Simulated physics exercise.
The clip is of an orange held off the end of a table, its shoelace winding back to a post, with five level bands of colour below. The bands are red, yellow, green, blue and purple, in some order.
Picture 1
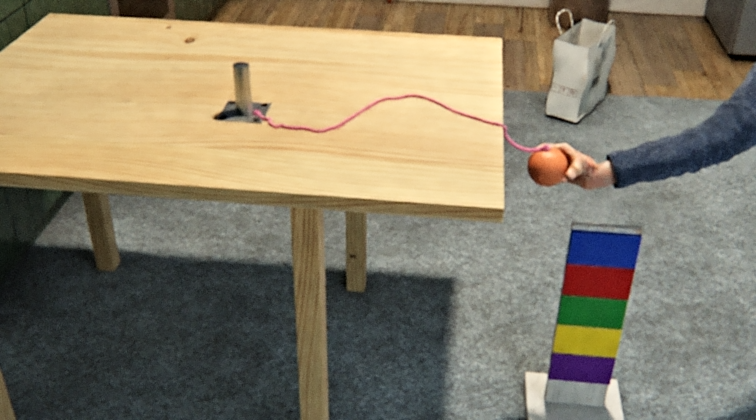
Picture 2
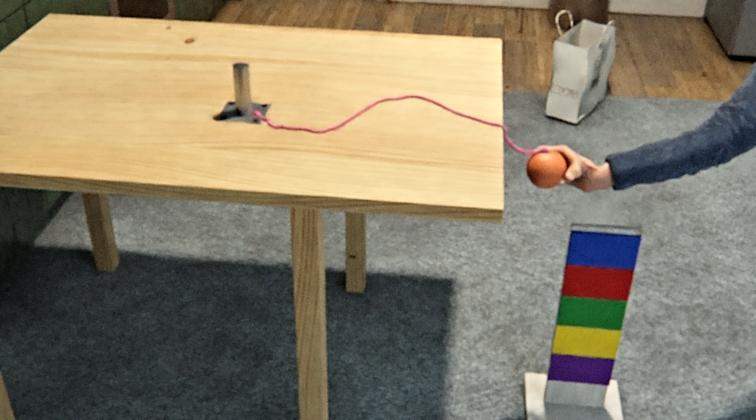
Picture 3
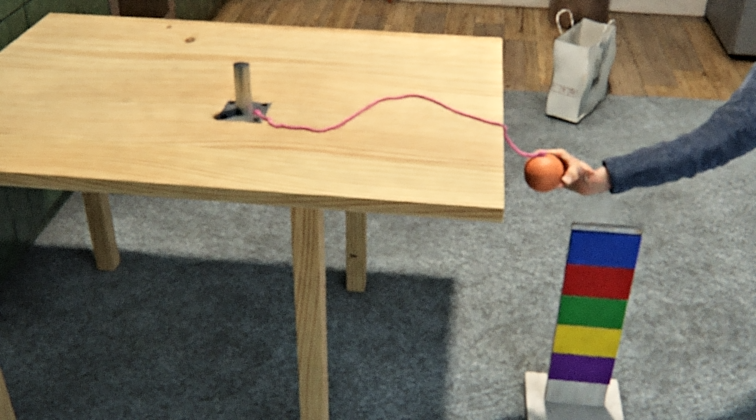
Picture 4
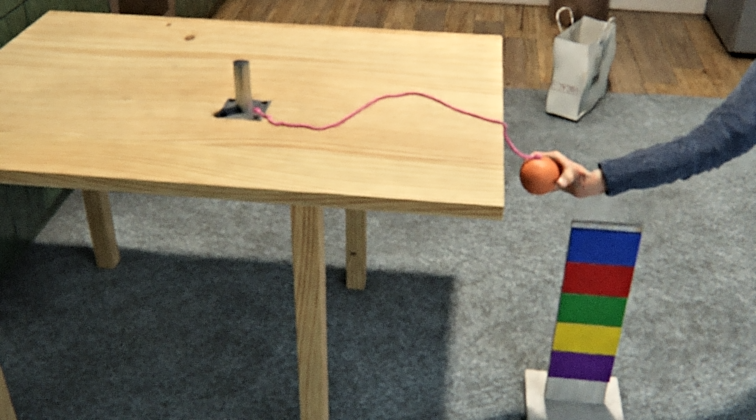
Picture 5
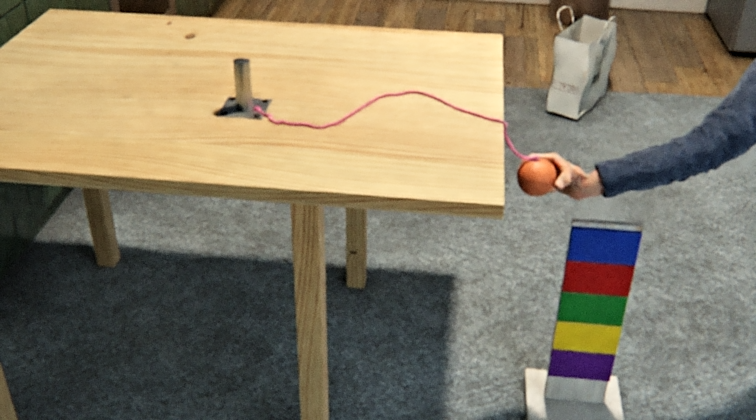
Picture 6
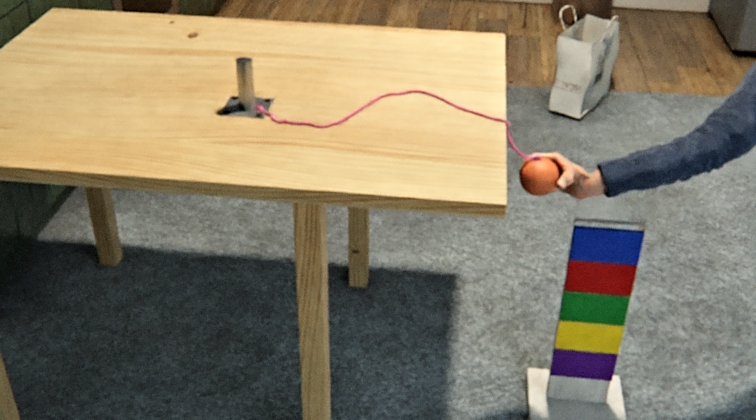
At first, a hand at the right holds an orange just off the end of a wooden table, a pink shoelace winding back to a metal post, with a stand of coloured bands below. The hand then eases the orange slightly left and down, the lace barely changing, and keeps hold of it.
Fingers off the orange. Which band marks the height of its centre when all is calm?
Its middle rests at the red band.
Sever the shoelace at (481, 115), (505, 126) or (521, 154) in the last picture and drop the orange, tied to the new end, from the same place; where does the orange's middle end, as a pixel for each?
In that order: (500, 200), (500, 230) and (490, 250).
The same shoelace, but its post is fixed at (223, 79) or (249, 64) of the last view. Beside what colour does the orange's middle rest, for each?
One after the other, blue; blue.
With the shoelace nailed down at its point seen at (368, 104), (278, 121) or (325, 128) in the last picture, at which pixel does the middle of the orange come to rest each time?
Try by try, around (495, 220), (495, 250) and (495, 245).
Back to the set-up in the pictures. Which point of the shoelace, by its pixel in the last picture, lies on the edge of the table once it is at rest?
It lies at about (434, 95).
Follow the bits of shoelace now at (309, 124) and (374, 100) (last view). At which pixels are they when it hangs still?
About (333, 114), and the other about (429, 122).
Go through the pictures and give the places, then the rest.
Orange (547, 167); blue (604, 251); red (598, 283); green (592, 313); yellow (587, 342); purple (582, 370), in the first frame.
Orange (546, 169); shoelace through (273, 125) (335, 128) (376, 104) (431, 101) (485, 122), in the second frame.
Orange (543, 172), in the third frame.
Orange (539, 175); shoelace through (273, 122) (335, 125) (376, 101) (432, 97) (486, 119), in the fourth frame.
Orange (536, 177), in the fifth frame.
Orange (539, 176); shoelace through (276, 120) (338, 123) (379, 99) (434, 95) (488, 117), in the sixth frame.
Soon after, orange near (527, 252); level with blue.
After that, orange near (476, 258); level with red.
And then, orange near (501, 277); level with red.
In the end, orange near (494, 275); level with red. The red one.
